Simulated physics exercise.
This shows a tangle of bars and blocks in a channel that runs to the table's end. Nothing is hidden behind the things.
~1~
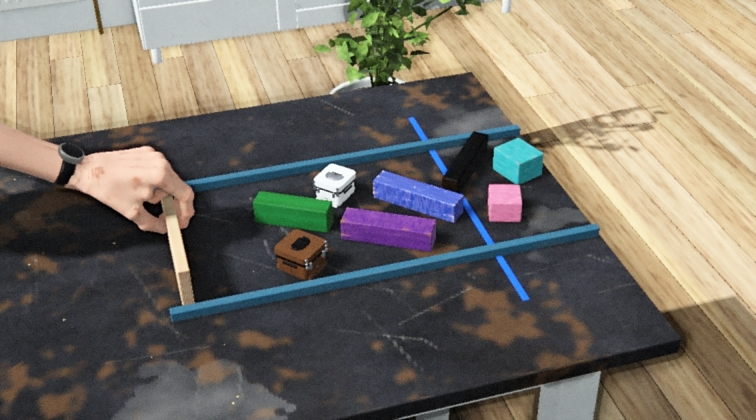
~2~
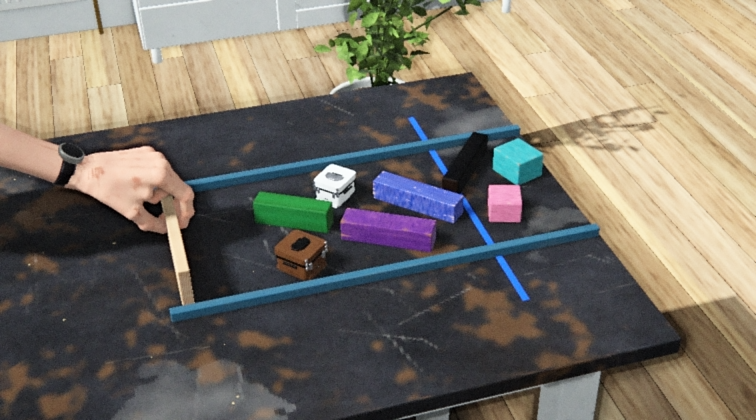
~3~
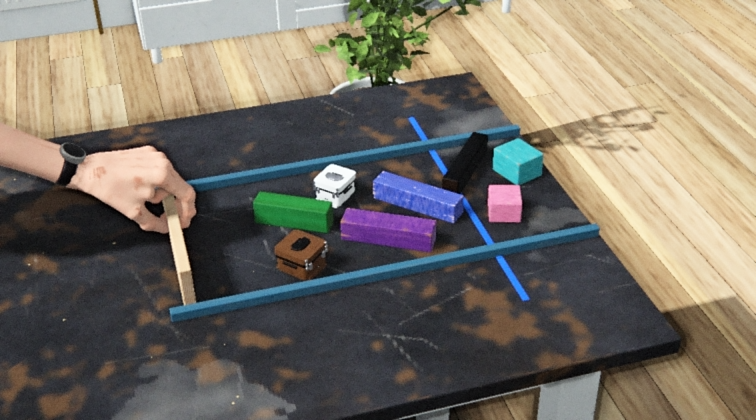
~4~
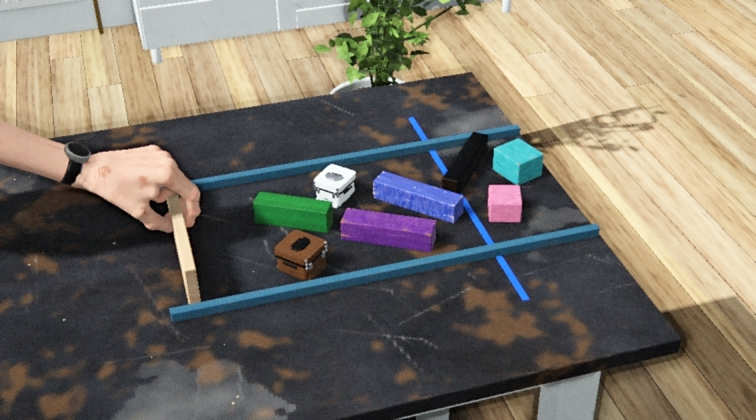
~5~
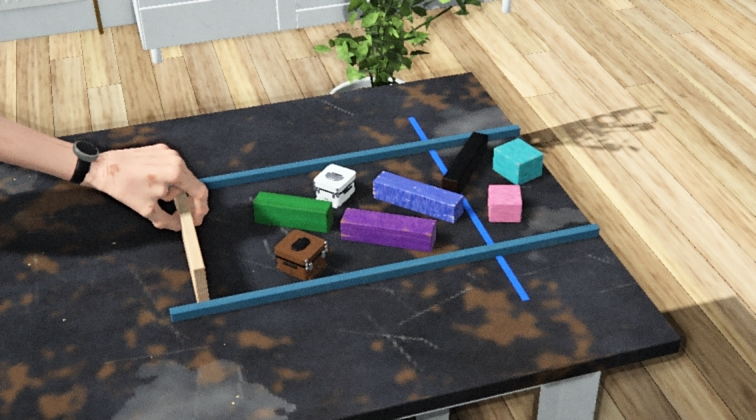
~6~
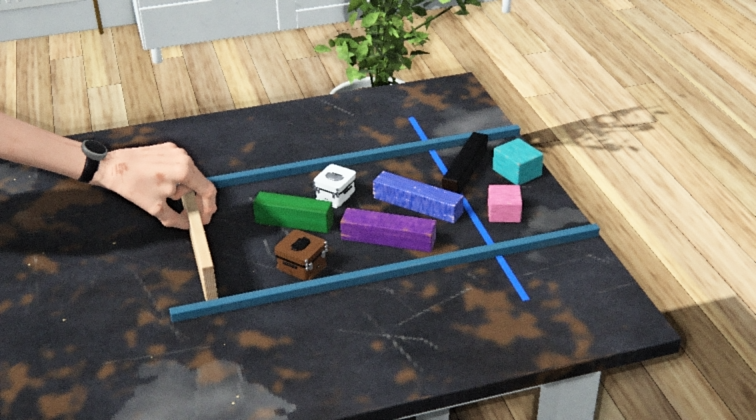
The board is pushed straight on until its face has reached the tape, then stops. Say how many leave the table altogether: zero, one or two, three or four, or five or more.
The number that fall off is zero.
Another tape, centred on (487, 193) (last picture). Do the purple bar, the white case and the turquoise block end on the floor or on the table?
The purple bar holds on; the white case is kept; the turquoise block goes over.
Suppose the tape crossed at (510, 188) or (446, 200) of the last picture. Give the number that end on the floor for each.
Down on the floor: 3 and 0.
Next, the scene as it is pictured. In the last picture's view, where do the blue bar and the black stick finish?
About (494, 175), and the other about (503, 157).
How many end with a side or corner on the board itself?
In contact: 3.
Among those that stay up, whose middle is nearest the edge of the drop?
The turquoise block ends nearest.
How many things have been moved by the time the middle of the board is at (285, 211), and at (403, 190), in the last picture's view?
At the one place 3, at the other 6.
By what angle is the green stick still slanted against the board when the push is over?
Some 0 degrees.
A little later, none off yet; turquoise block at rest near (518, 162); pink block at rest near (505, 204); black stick at rest near (466, 164).
When it is over, the number that fall off is zero.
